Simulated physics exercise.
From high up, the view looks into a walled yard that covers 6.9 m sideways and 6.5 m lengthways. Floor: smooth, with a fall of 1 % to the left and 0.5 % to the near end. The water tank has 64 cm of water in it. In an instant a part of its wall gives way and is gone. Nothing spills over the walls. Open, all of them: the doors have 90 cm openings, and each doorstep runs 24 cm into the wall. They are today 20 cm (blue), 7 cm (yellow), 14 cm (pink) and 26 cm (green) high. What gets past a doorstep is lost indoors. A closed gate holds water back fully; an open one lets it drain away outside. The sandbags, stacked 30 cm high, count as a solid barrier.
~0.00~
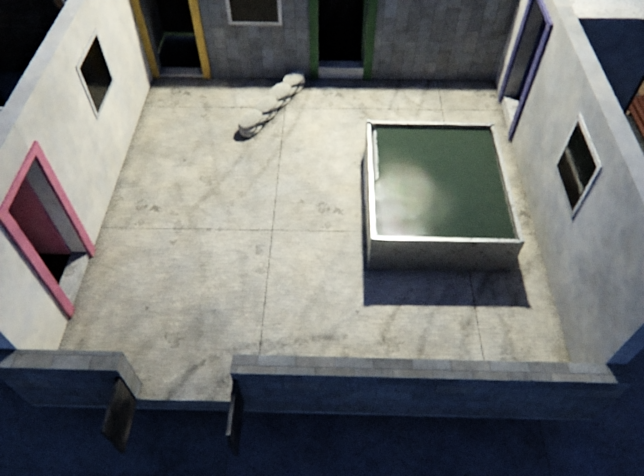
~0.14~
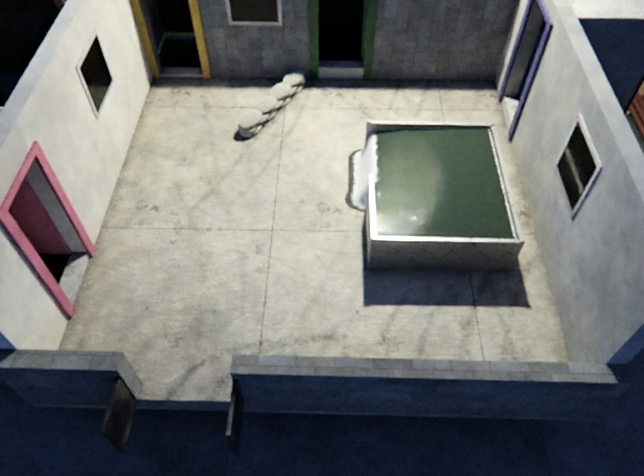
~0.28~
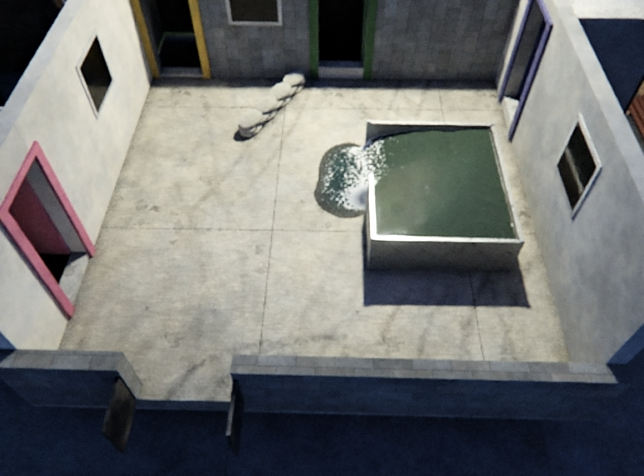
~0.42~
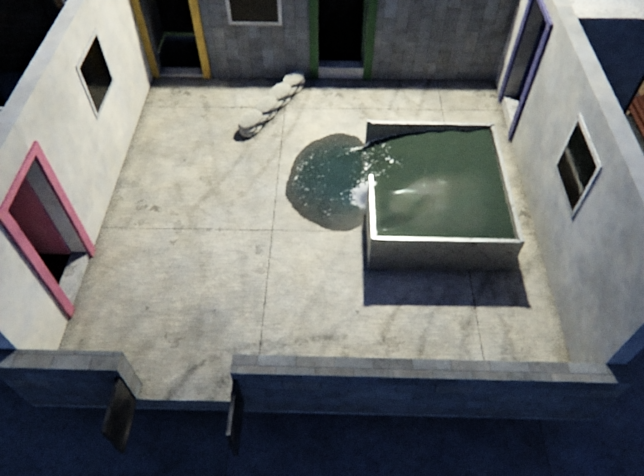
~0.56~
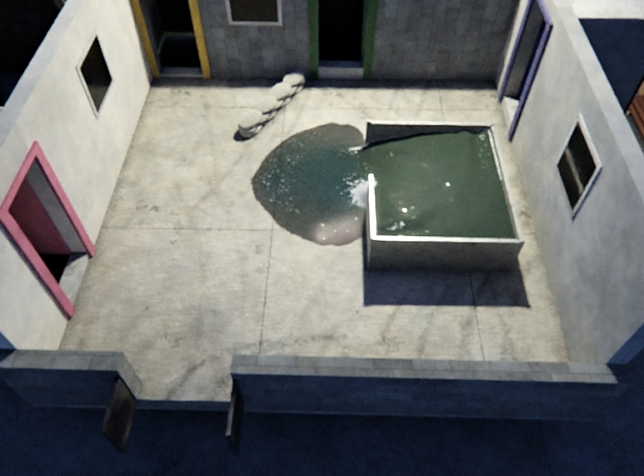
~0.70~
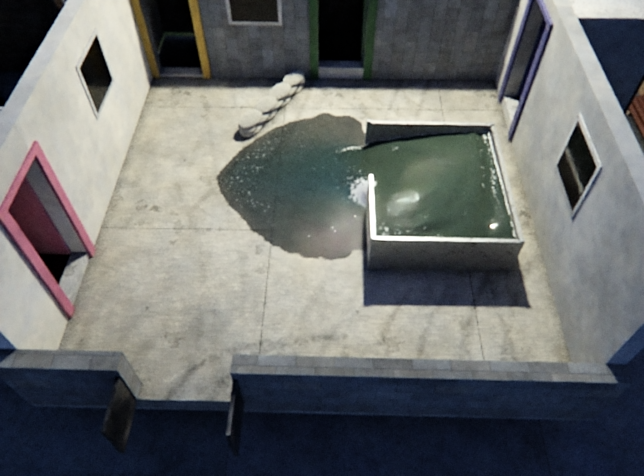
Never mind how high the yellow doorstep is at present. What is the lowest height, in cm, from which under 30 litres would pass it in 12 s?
13 cm.
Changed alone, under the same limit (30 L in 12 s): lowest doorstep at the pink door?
At pink, roughly 9.5 cm.
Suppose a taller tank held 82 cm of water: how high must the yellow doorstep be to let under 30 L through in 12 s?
About 18 centimetres.
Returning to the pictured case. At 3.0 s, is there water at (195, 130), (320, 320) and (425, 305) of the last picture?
One by one: Drenched, clear, clear.
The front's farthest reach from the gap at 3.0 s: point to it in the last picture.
Around (49, 379).
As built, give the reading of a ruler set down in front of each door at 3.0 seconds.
In cm - blue: 0, yellow: 11, pink: 16, green: 15.
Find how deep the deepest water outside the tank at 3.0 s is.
Up to some 31 cm.
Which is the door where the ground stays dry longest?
Blue.
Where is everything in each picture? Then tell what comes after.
In the first picture, the water tank at (437, 180) is whole and still, 64 cm deep; the yellow door at (172, 32) is dry.
In the second picture, water pours out at (369, 171) and has run 0.3 m, to (353, 204); about 9 cm deep outside, 64 cm at the back.
In the third picture, the gap is at (369, 171), the front 0.8 m out at (321, 198); the back of the water tank holds 64 cm.
In the fourth picture, the gap is at (369, 172), the front 1.3 m out at (292, 195); the back of the water tank holds 64 cm.
In the fifth picture, the front is at (258, 184), 1.9 m from the gap at (369, 172); 3.5 m2 of floor is wet, 62 cm left at the back.
In the sixth picture, water pours out at (369, 171) and has run 2.5 m, to (223, 179); about 5 cm deep outside, 55 cm at the back; 2.6 m in a straight line remain to the yellow door at (172, 32).
After 1.4 s water covers 30 % of the floor, deepest (38 cm) near (360, 168); it has not reached the yellow door.
After 3.0 s water covers 45 % of the floor, deepest (31 cm) near (118, 180); 11 cm at the yellow door, 4 litres in over its 7 cm doorstep.
After 12.0 s water covers 95 % of the floor, deepest (12 cm) near (49, 379); 8 cm at the yellow door, 147 litres in over its 7 cm doorstep.
At the yellow door as built, the water arrived by 2.6 s and peaked near 15 cm at 4.0 s.
With a doorstep of 10.5 cm, 61 litres would have come in within the 12 s; with 14 cm, 19 litres. So under 30 litres takes about 13 cm.
